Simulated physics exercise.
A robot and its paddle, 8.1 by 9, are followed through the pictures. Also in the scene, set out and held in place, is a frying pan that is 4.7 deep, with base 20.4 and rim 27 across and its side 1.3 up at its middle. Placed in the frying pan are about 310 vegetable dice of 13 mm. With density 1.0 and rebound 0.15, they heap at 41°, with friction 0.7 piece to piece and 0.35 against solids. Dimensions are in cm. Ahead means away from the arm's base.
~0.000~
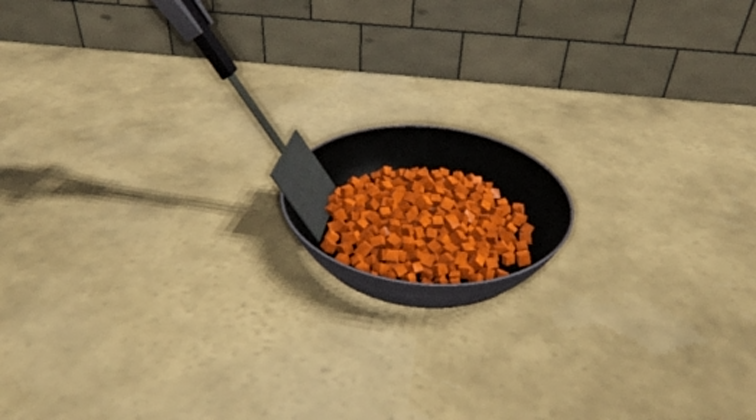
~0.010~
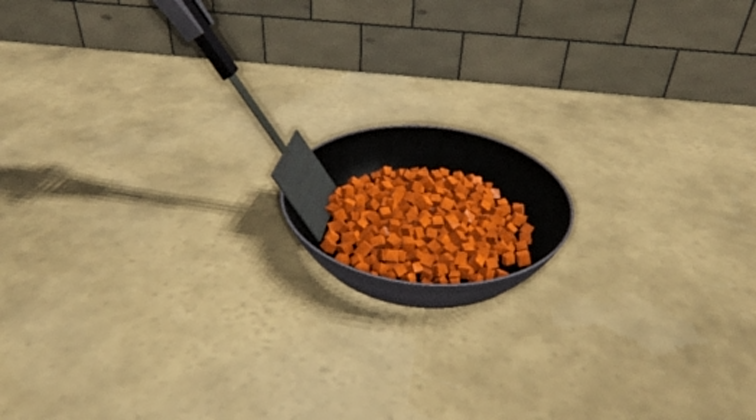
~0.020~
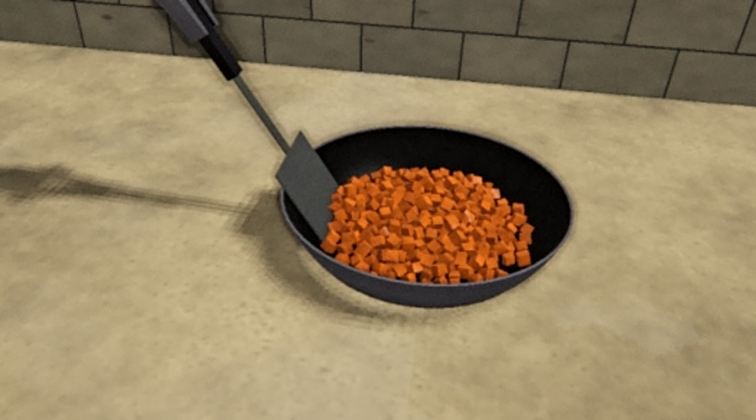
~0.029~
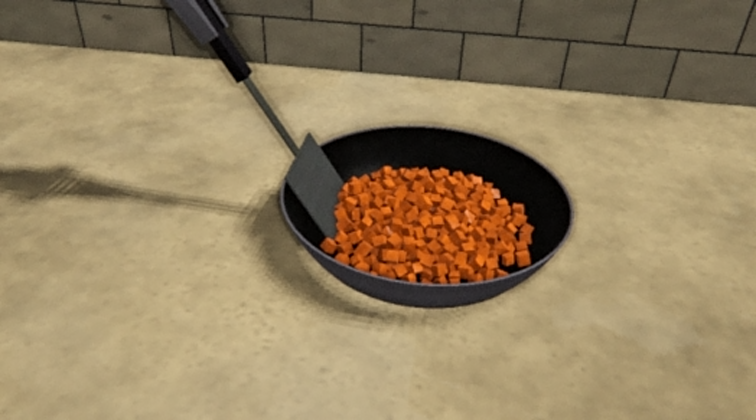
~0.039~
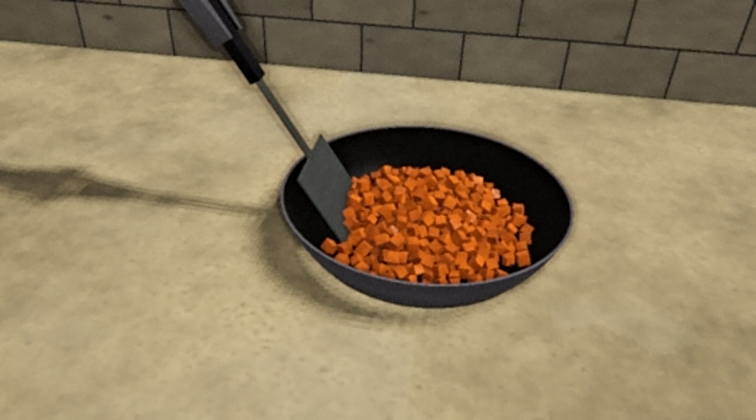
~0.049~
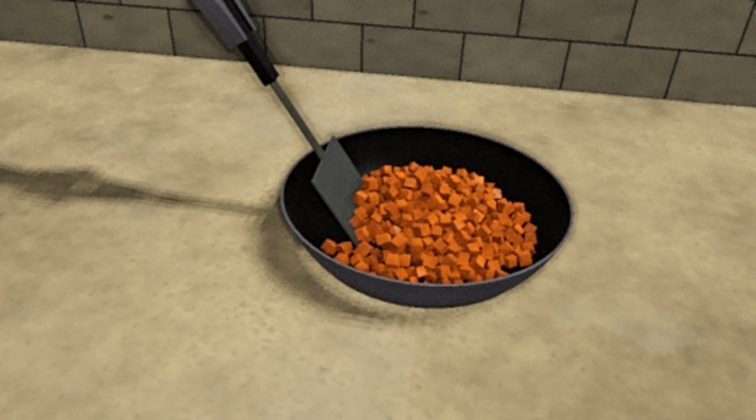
Orange vegetable dice heaped in a dark frying pan, with a robot's flat paddle slowly pushing into their left edge.
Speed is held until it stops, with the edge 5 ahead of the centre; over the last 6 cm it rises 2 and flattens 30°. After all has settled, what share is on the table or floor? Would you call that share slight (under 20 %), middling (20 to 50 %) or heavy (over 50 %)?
It is slight.
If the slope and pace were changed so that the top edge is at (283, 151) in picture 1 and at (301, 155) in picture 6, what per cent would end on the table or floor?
Some 0 percent ends up on the table or floor.
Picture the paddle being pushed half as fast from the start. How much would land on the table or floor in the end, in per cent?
0 per cent, about.
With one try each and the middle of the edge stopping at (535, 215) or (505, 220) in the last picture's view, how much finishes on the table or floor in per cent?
About 45 and 20 per cent.
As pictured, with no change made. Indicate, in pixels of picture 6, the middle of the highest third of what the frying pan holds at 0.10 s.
(453, 207).
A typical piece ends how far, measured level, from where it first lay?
Level distance of roughly 6 cm.
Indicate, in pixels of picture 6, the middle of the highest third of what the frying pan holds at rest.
Around (526, 213).
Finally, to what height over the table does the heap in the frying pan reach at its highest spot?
Close to 6.0 centimetres high.
After 0.07 s, sloping 58°, highest piece 7 above the table; 312 in the frying pan.
After 0.10 s, sloping 49°, highest piece 9 above the table; 312 in the frying pan.
After 0.31 s, sloping 28°, highest piece 6 above the table; 295 in the frying pan, 16 on the table or floor, 1 on the blade or in flight.
After 1.36 s, sloping 28°, highest piece 6 above the table; 295 in the frying pan, 17 on the table or floor.
At rest, 295 in the frying pan, 17 on the table or floor. That is 5 % on the table or floor.
